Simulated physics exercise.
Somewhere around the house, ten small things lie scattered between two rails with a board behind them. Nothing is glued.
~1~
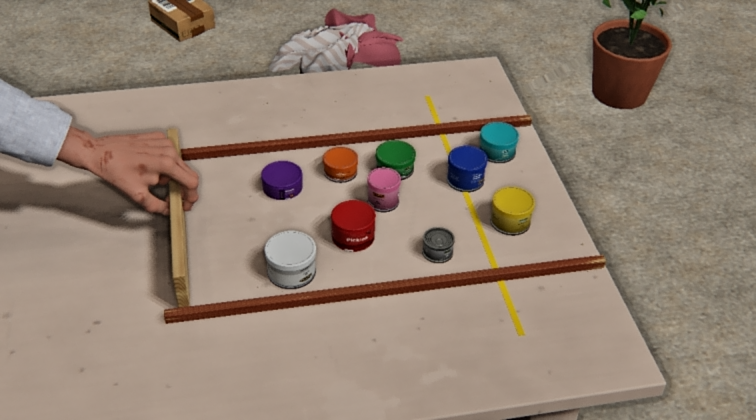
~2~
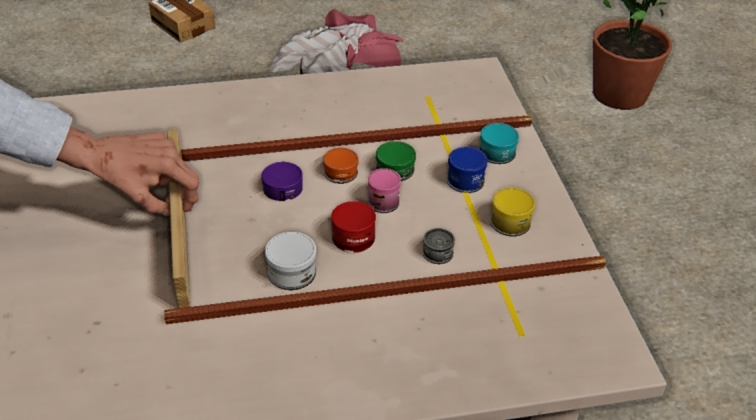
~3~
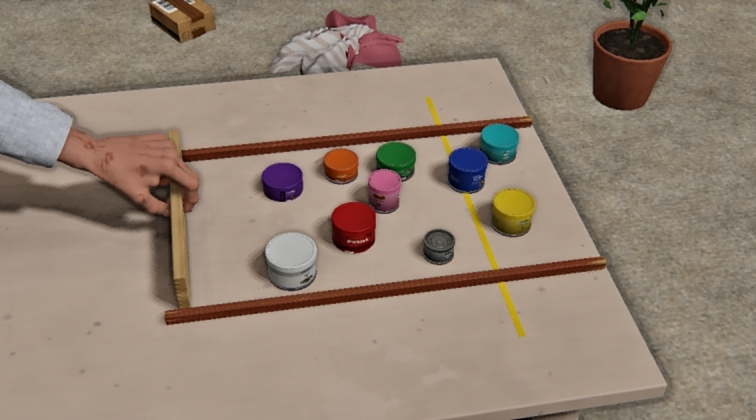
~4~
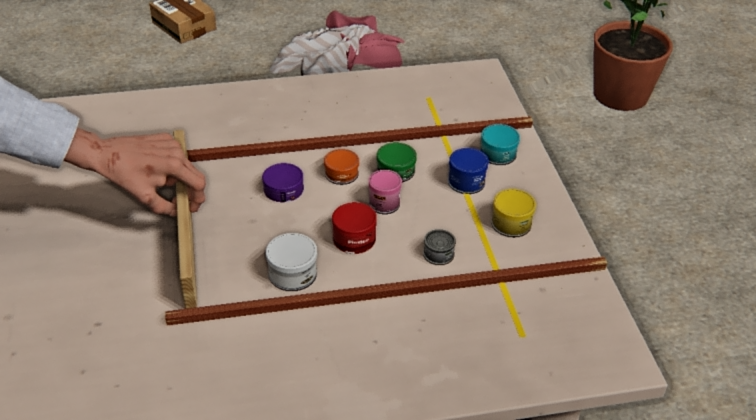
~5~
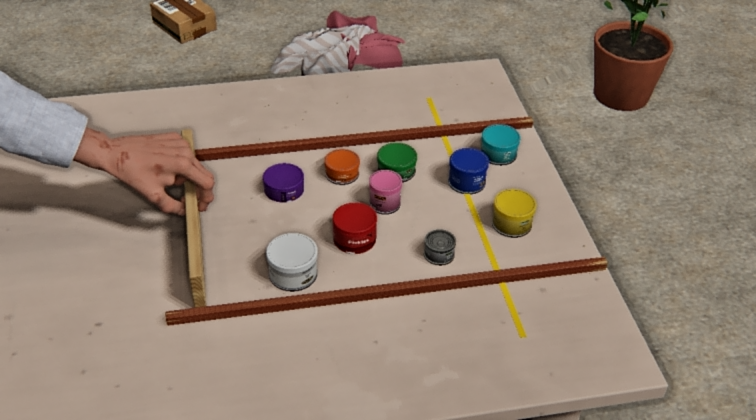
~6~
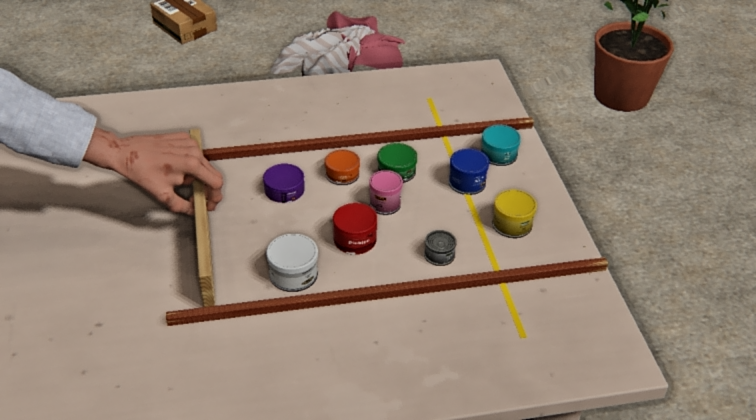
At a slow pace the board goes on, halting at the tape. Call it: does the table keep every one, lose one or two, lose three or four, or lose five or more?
It keeps every one.
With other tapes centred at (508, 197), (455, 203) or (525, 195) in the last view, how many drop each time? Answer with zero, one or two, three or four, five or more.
Taking the three places in turn, it would be 1 or 2; none at all; at least five.
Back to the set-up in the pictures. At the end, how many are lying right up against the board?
The figure is 5.
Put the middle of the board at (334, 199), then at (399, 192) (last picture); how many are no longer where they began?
Counting first: 4, next 7.
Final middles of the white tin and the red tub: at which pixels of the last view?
White tin: (515, 241); red tub: (499, 210).
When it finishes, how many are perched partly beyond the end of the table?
The total would be 1.
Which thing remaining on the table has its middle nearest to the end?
Turquoise tin.
Soon after, none off yet; turquoise tin at rest near (500, 145); yellow tin at rest near (514, 214); blue tin at rest near (469, 172).
At rest, the number that fall off is zero.
